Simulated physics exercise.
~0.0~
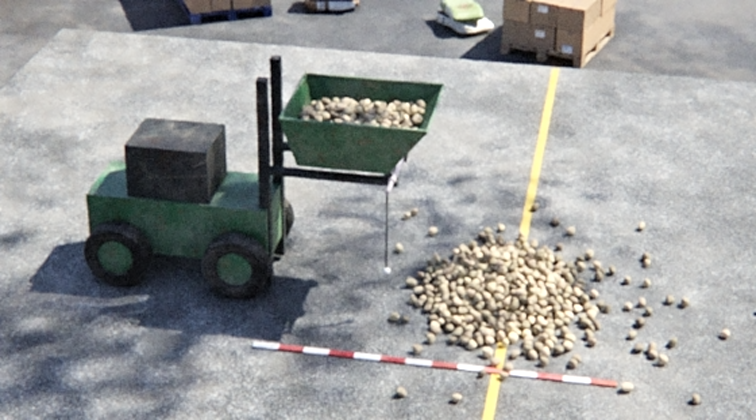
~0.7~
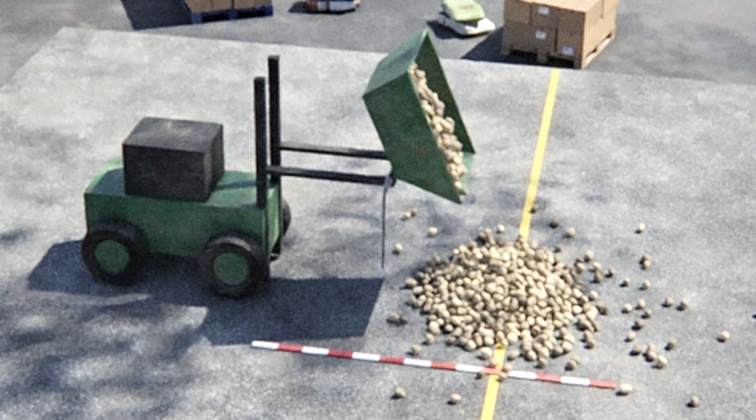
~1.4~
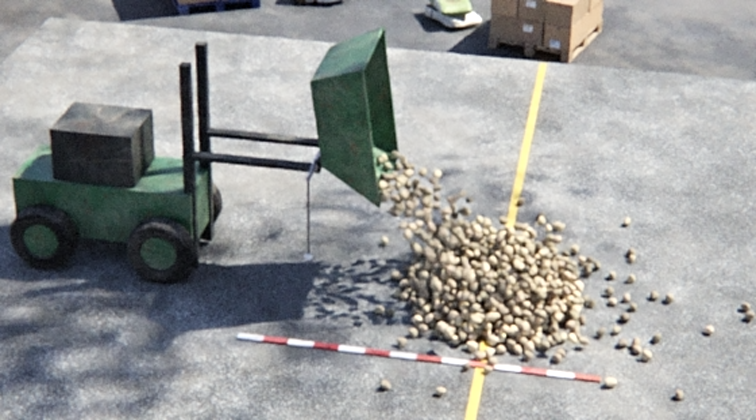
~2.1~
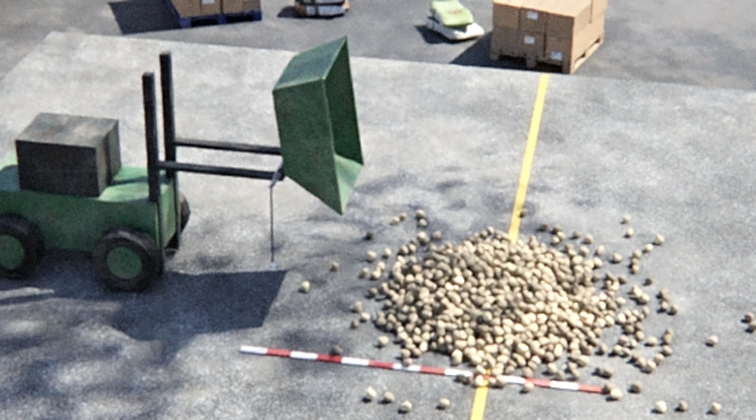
Green forklift tipping its raised skip and backing away left, pouring pale cobbles onto a pile that ends wider across a yellow line.
